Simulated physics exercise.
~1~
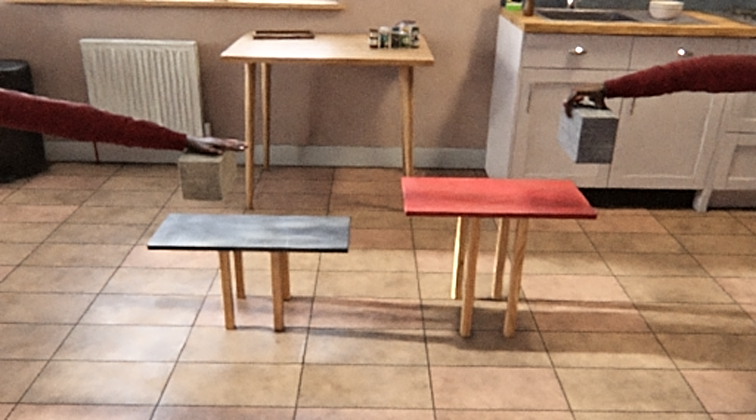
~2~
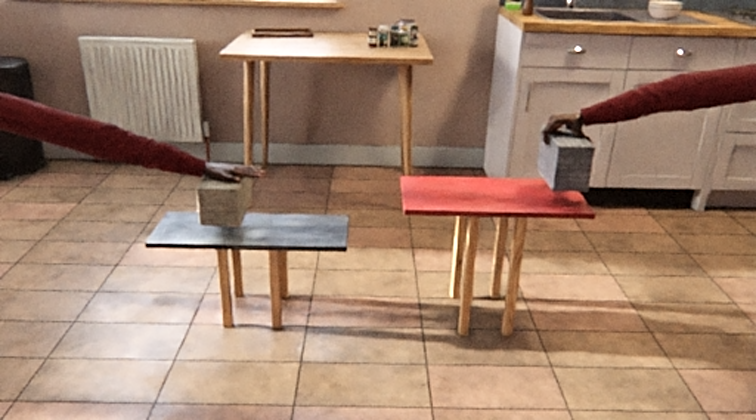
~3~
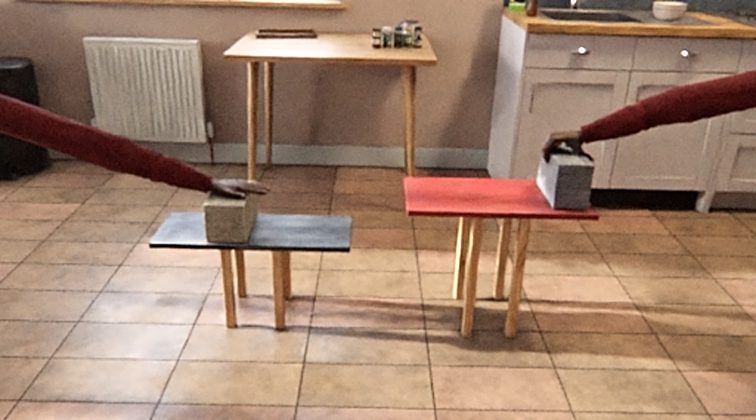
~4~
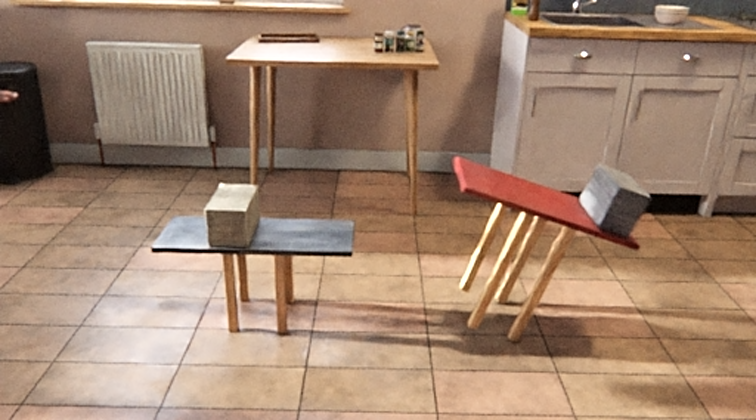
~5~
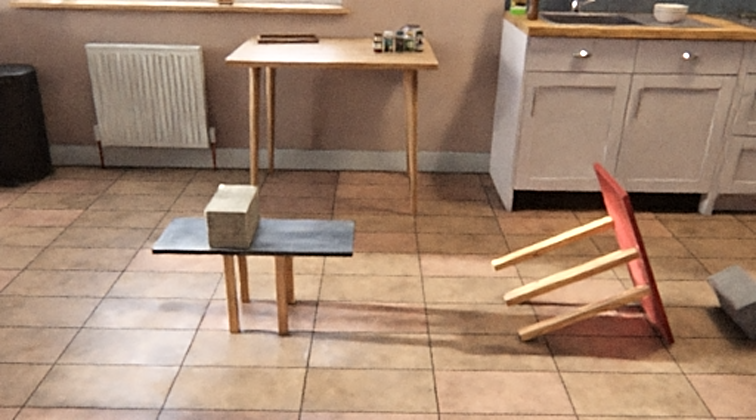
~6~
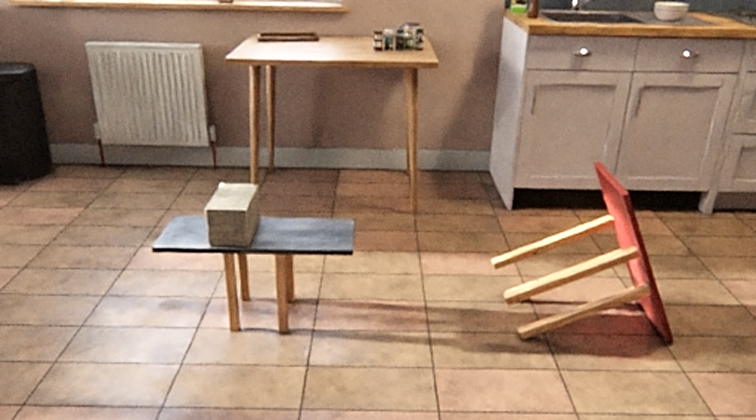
Two hands release blocks on small tables; the red one topples, the black one stands.
